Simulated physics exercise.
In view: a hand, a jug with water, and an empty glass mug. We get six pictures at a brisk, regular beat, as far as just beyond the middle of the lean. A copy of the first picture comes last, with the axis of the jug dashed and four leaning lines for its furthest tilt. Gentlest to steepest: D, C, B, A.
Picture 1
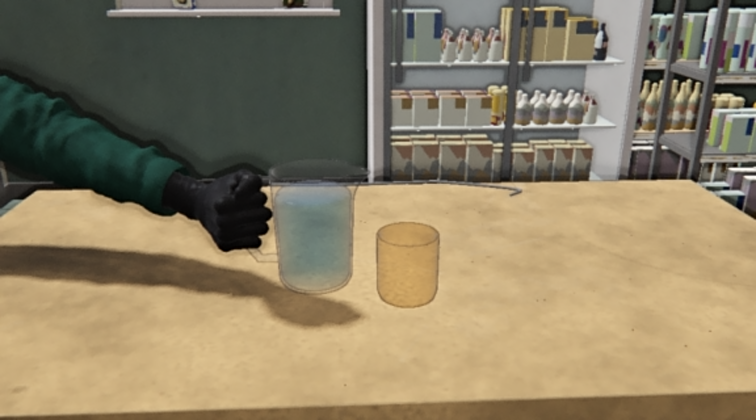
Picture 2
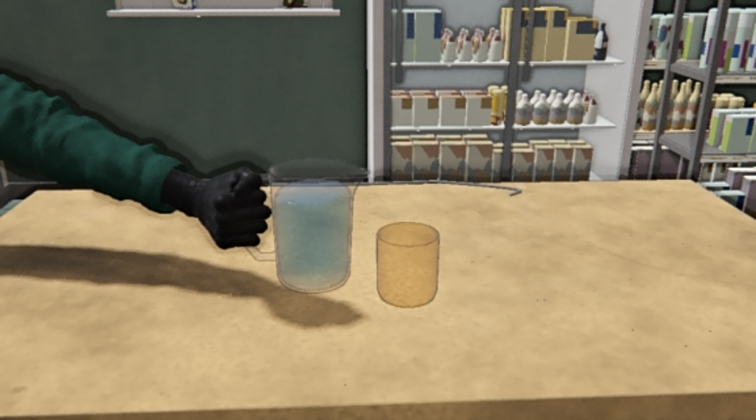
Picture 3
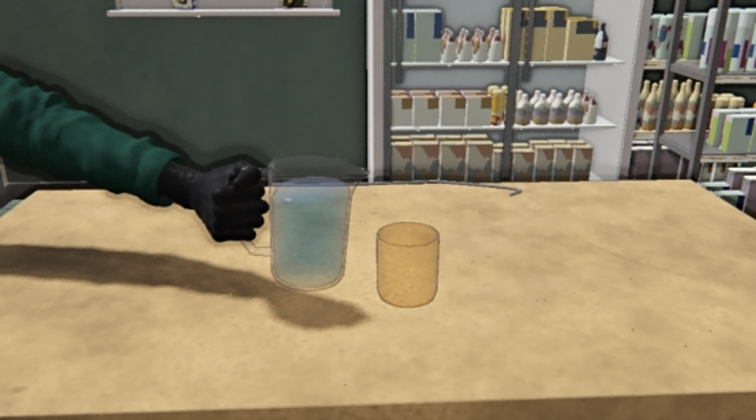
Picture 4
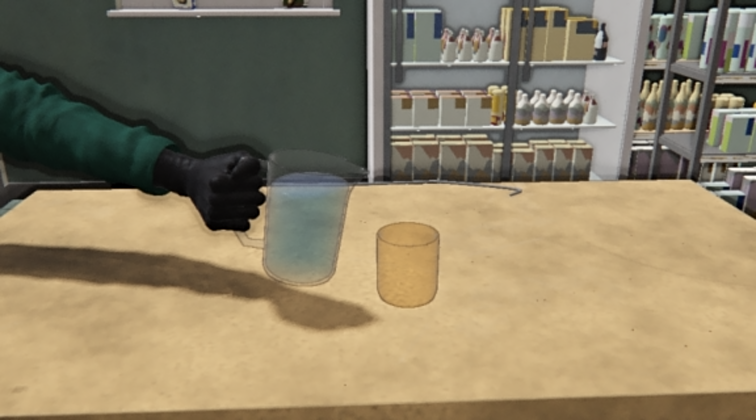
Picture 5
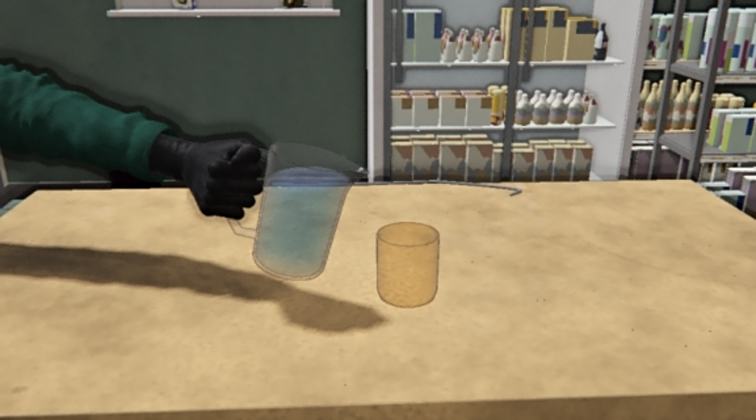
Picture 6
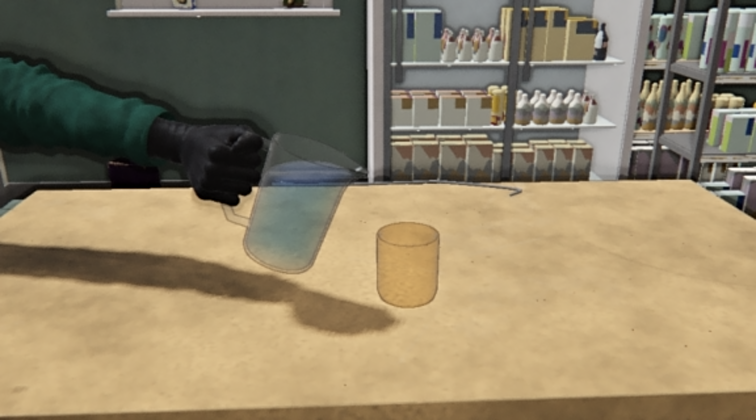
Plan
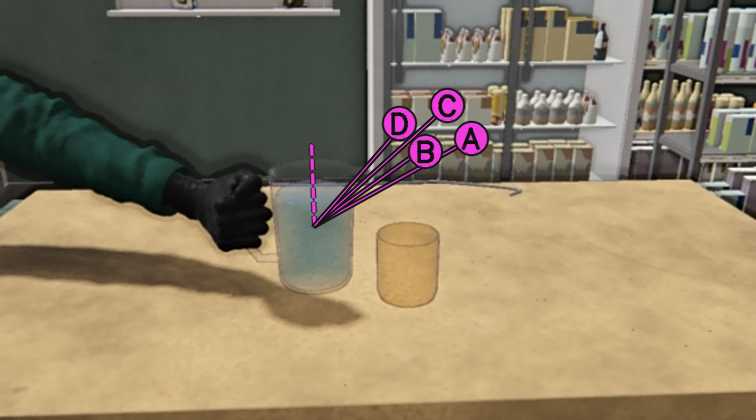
A black-gloved hand in a green sleeve held a clear jug of blue-tinted water upright on a tan tabletop, then lifted it slightly and tilted it gradually rightward beside an empty glass mug.
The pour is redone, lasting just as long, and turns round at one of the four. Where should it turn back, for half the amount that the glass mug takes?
Tilt B.
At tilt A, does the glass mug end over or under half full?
Over.
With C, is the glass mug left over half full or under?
Under half.
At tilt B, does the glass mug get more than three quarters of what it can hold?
No, it does not.
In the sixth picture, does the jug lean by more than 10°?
Yes, it does.
In magenta, A at (456, 147); B at (409, 158); C at (435, 117); D at (390, 139).
With A, the glass mug ends with about 71 % of what it can hold.
With B, the glass mug ends with about 51 % of what it can hold.
With C, the glass mug ends with about 35 % of what it can hold.
With D, the glass mug ends with about 22 % of what it can hold.
